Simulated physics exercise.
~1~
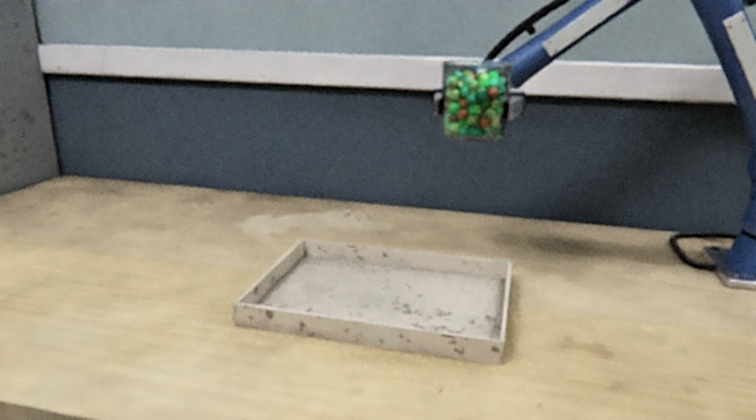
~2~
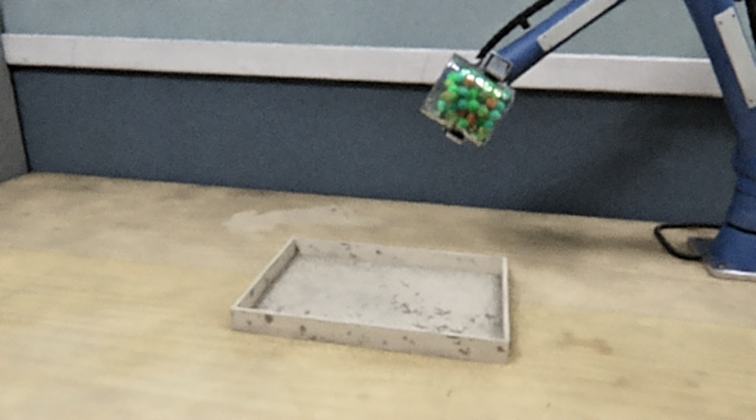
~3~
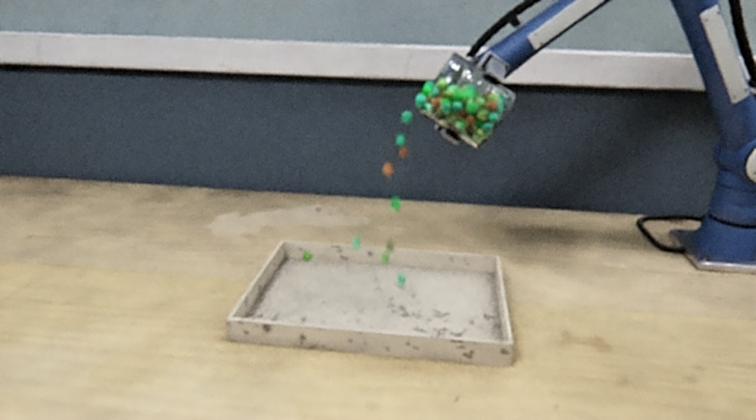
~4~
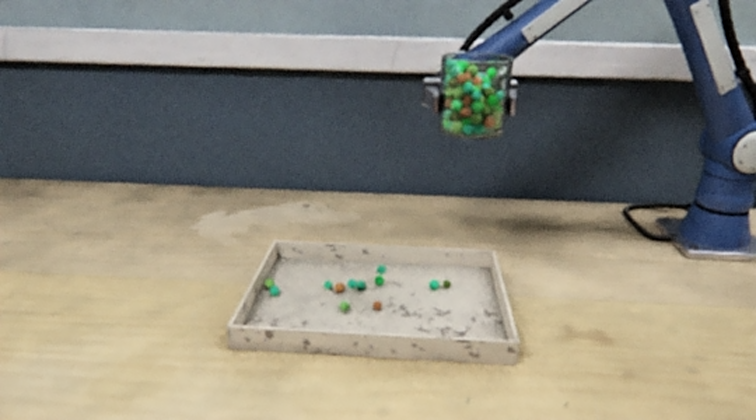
The clip opens on a blue robot arm holding a clear cup packed with green, teal and orange-brown round sweets, upright and high above a shallow, speckled, pale tray on a wooden table. The arm begins tipping the cup toward the left, and at first the sweets stay inside. As the cup leans further, a thin trickle spills over its lip and drops toward the tray. The arm then brings the cup back upright, stopping the flow. At the end, a small scattering of sweets lies in the tray, while the cup still holds most of them.
